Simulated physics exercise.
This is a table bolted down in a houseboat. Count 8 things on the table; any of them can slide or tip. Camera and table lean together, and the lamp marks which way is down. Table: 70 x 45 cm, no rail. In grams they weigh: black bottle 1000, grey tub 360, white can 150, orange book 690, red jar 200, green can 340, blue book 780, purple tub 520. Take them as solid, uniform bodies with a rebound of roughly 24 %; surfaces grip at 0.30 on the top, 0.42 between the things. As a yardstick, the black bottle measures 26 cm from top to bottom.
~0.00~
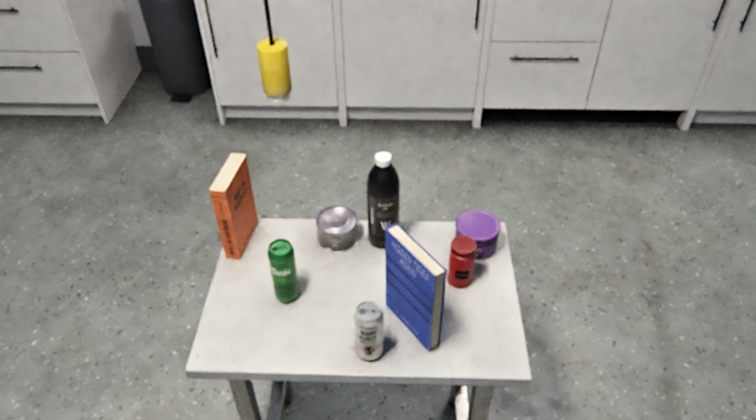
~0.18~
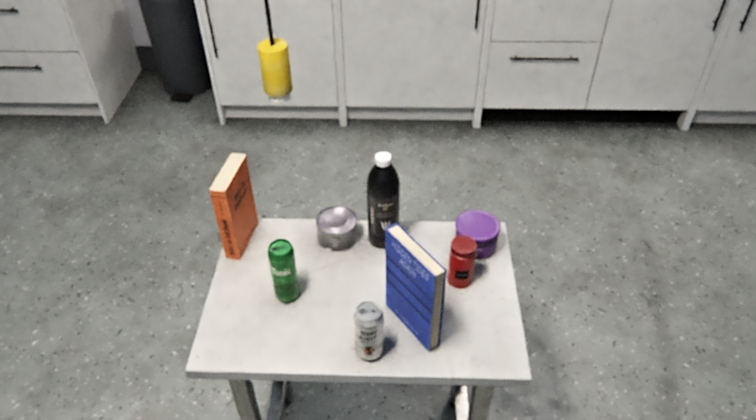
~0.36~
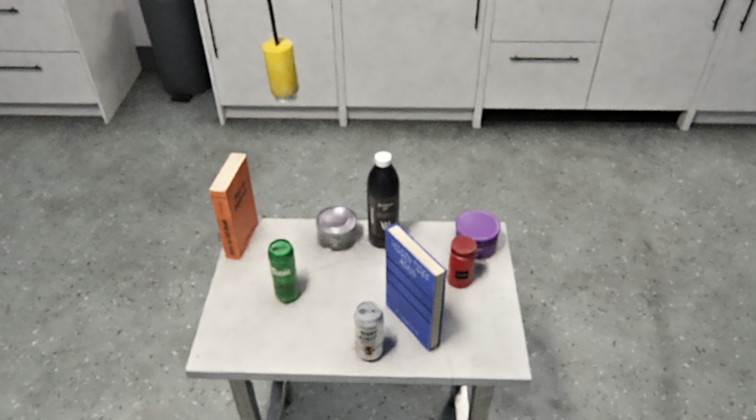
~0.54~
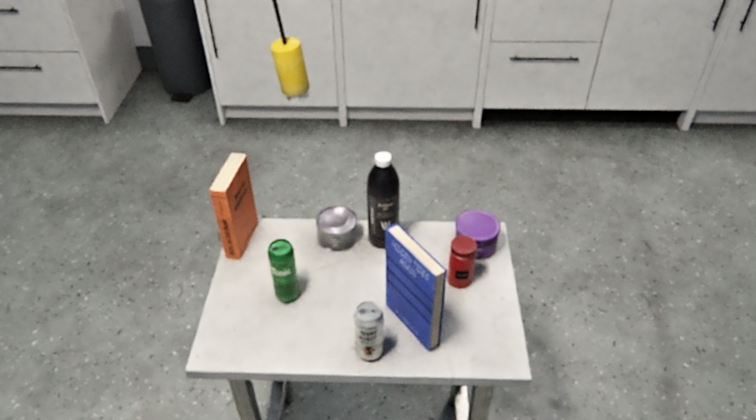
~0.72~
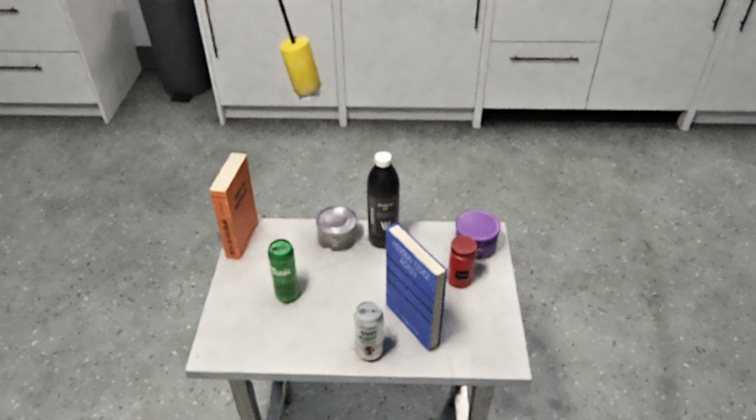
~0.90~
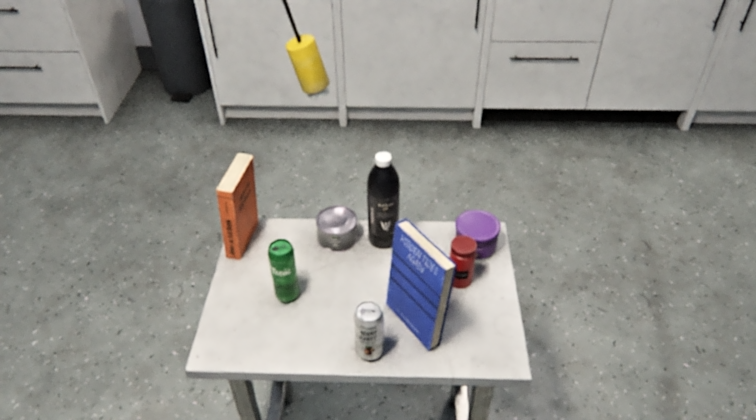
In a kitchen, a yellow cylinder hanging above a small table of books, cans and tubs swung slowly to the right, and then the orange and blue books leaned slightly right.
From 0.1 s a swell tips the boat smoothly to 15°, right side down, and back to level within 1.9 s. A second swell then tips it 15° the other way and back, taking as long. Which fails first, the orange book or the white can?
It is the former, the orange book.
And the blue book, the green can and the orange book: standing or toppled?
The blue book tips over; the green can keeps standing; the orange book falls over.
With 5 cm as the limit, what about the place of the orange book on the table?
The orange book ends elsewhere.
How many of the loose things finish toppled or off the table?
That comes to 2.
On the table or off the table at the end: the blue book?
The blue book finishes off the table.
After 1.20 s, heel 14°, right side down; orange book 74° off its base near (289, 229); blue book 62° off its base; red jar moved 4 cm.
After 1.40 s, heel 11°, right side down; orange book on its side near (318, 240); blue book on its side; red jar moved 7 cm.
After 1.90 s, boat level; blue book now off the table; orange book on its side near (337, 252); red jar moved 8 cm.
After 2.20 s, heel 2°, left side down; orange book on its side near (337, 252); red jar moved 8 cm; grey tub moved 3 cm.
In the end (4.4 s), off the table, blue book; toppled on the table, orange book; not toppled but over 5 cm from the start, red jar; the other 5 under 5 cm from the start. At the end, from the last picture's camera, orange book near (318, 264), white can near (369, 332). Orange book went at 1.10 s; white can was never lost.
